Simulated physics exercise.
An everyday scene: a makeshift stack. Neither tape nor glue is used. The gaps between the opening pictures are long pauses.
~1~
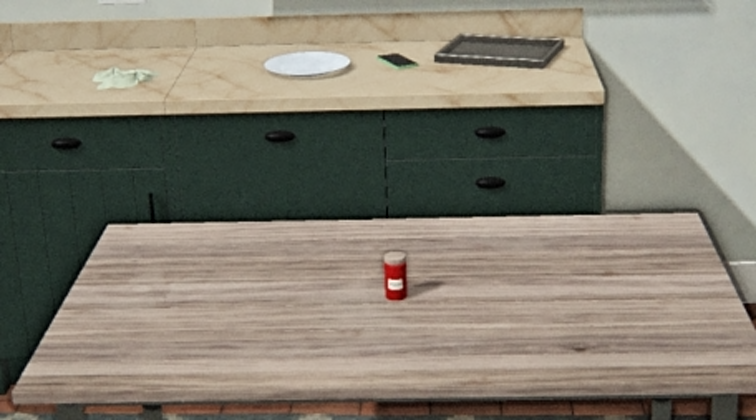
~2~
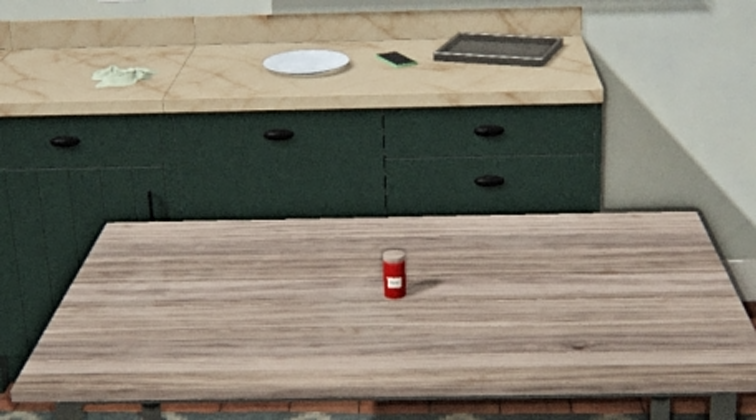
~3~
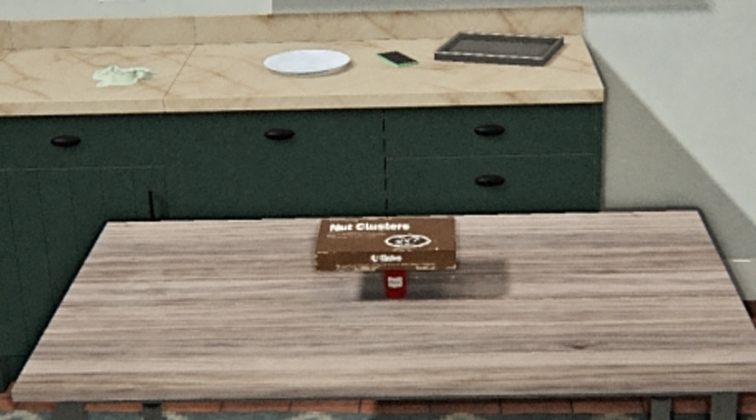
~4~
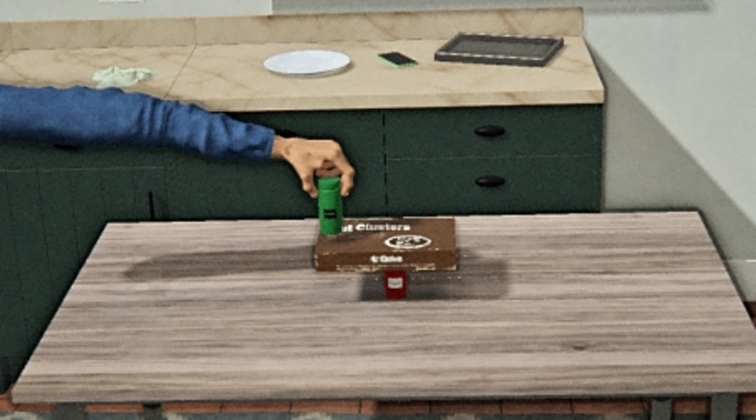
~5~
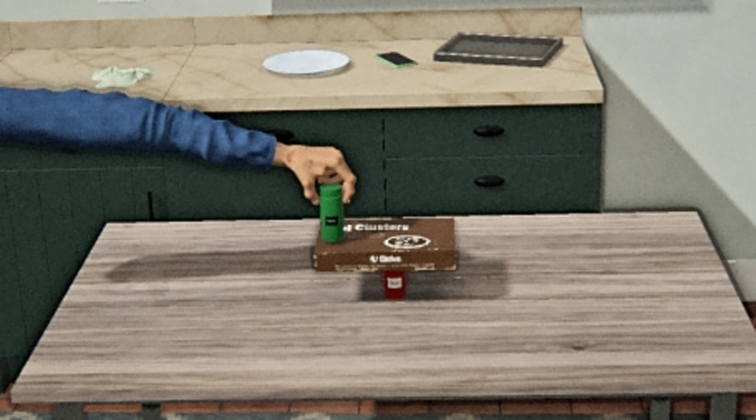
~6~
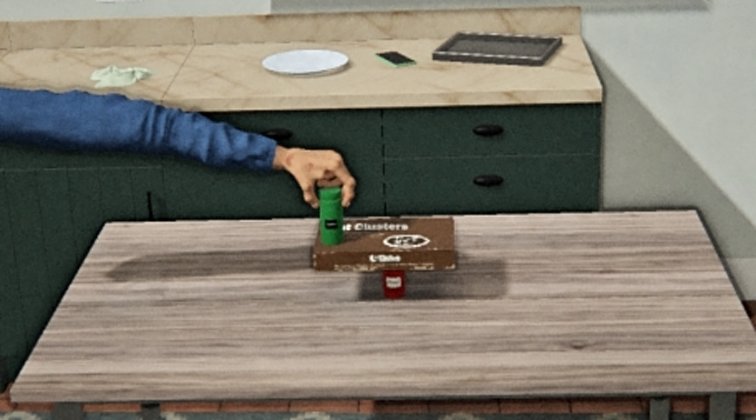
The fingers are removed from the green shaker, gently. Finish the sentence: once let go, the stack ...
Once let go, the stack falls apart.
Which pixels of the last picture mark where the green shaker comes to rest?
Look around (268, 292) in the final frame.
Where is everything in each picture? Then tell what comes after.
The last thing is not in view yet; red shaker (396, 276), in the first frame.
The last thing is not in view yet; red shaker (395, 275), in the second frame.
The last thing is not in view yet; red shaker (395, 274), in the third frame.
Coming down; green shaker (330, 205); red shaker (395, 275), in the fourth frame.
Coming down; green shaker (332, 212); red shaker (395, 275), in the fifth frame.
In place under the hand; green shaker (332, 216); red shaker (394, 274), in the sixth frame.
Then, 0.40 s on from there, green shaker now fallen; brown packet turned 37° from how it was put.
Then, 0.50 s on from there, brown packet turned 41° from how it was put.
Then, 0.60 s on from there, brown packet turned 36° from how it was put.
In the end, fallen, green shaker; moved from the start, brown packet; red shaker unmoved. At the end, from the last picture's camera, green shaker near (269, 292). The stack gives way.
